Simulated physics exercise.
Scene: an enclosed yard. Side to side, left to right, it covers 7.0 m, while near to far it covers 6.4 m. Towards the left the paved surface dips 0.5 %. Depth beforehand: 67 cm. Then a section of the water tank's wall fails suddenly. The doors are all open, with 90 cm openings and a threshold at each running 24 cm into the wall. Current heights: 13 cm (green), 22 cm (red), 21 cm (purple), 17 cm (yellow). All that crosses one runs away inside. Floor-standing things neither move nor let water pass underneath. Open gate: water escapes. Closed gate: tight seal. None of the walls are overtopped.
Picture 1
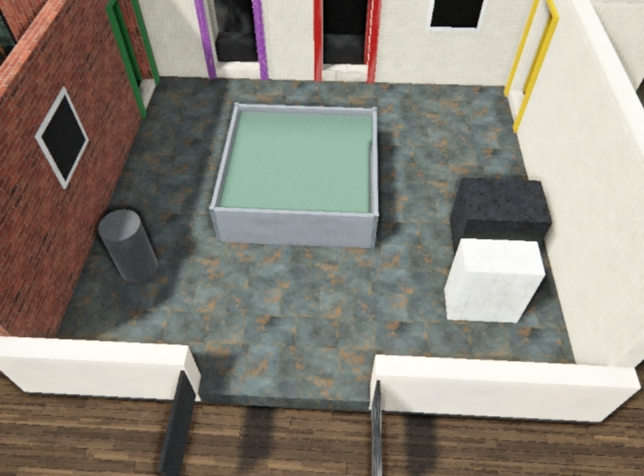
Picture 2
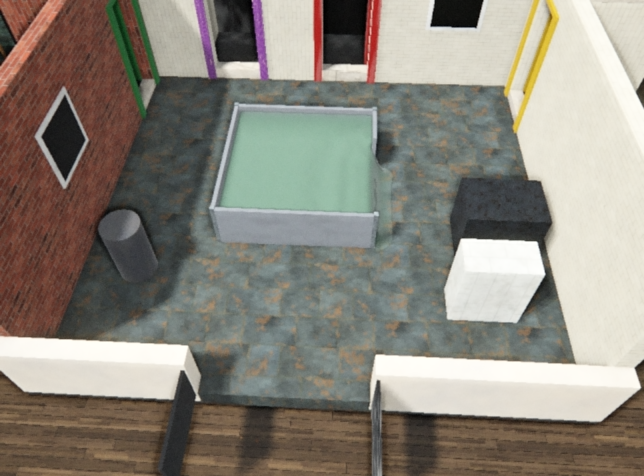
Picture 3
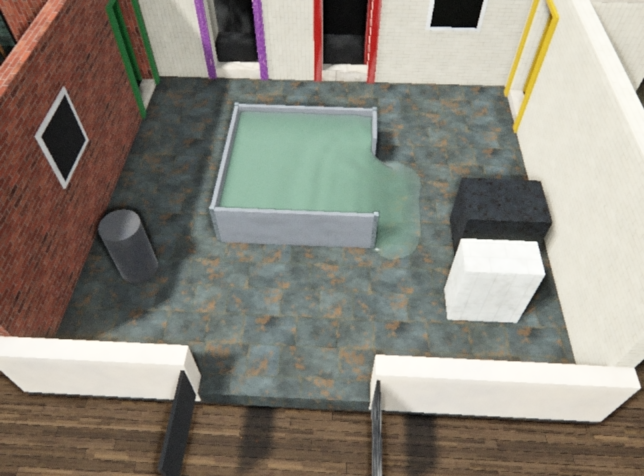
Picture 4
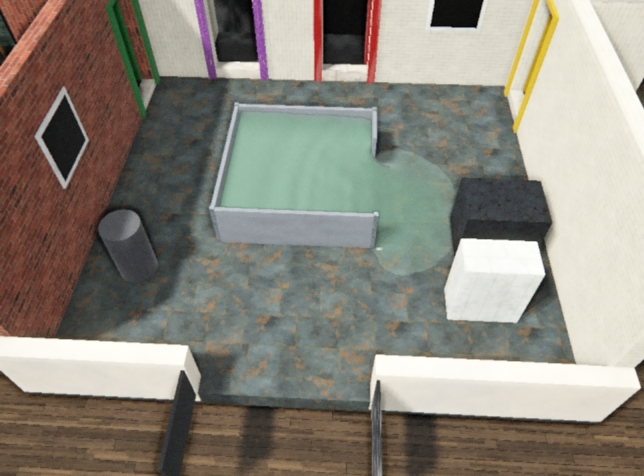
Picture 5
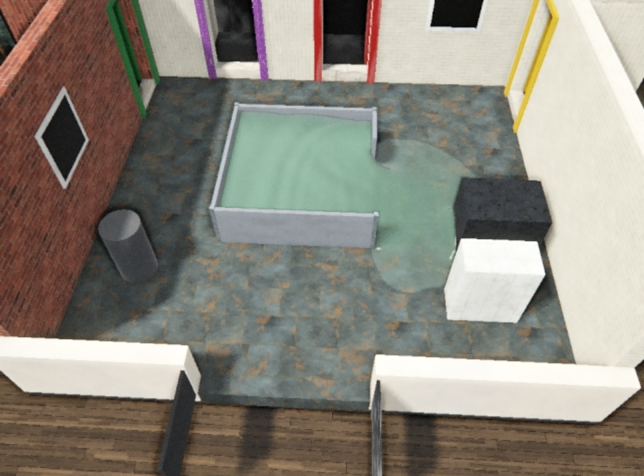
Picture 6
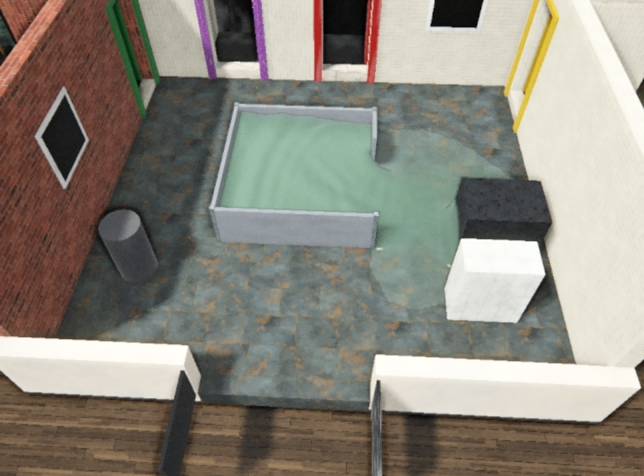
Walled yard with a tank of green water opening on its right side, water spreading across the floor around dark and white blocks.
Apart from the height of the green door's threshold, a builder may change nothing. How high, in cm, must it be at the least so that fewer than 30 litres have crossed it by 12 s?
At least roughly 11.5 cm high.
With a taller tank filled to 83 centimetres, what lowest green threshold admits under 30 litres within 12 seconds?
15 cm.
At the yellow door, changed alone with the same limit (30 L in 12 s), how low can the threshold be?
For yellow: Close to 16 cm.
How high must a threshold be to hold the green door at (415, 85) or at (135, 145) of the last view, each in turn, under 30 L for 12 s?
About 10.5 cm, then about 9.0 cm.
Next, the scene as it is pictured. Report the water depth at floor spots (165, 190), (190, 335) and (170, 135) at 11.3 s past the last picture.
I'd read roughly 8, 10 and 10 cm there.
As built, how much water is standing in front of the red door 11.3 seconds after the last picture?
Roughly 5.0 cm deep.
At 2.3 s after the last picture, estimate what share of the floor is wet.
Wet share: Near 40 %.
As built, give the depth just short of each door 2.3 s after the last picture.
Green door 0 cm, red door 2 cm, purple door 0 cm, yellow door 15 cm.
Then, 0.7 s after the last picture water covers 20 % of the floor, deepest (48 cm) near (440, 224); it has not reached the green door.
Then, 2.3 s after the last picture water covers 40 % of the floor, deepest (36 cm) near (499, 94); it has not reached the green door.
Then, 11.3 s after the last picture water covers 100 % of the floor, deepest (14 cm) near (127, 248); 12 cm at the green door, 12 litres in over its 13 cm threshold.
At the green door as built, the water peaked near 16 cm, 5.9 s after the last picture.
Run again over the same 12 s with other heights there, 65 litres in over 9.5 cm, 13 litres over 13 cm. The limit of 30 litres is kept from about 11.5 cm up.
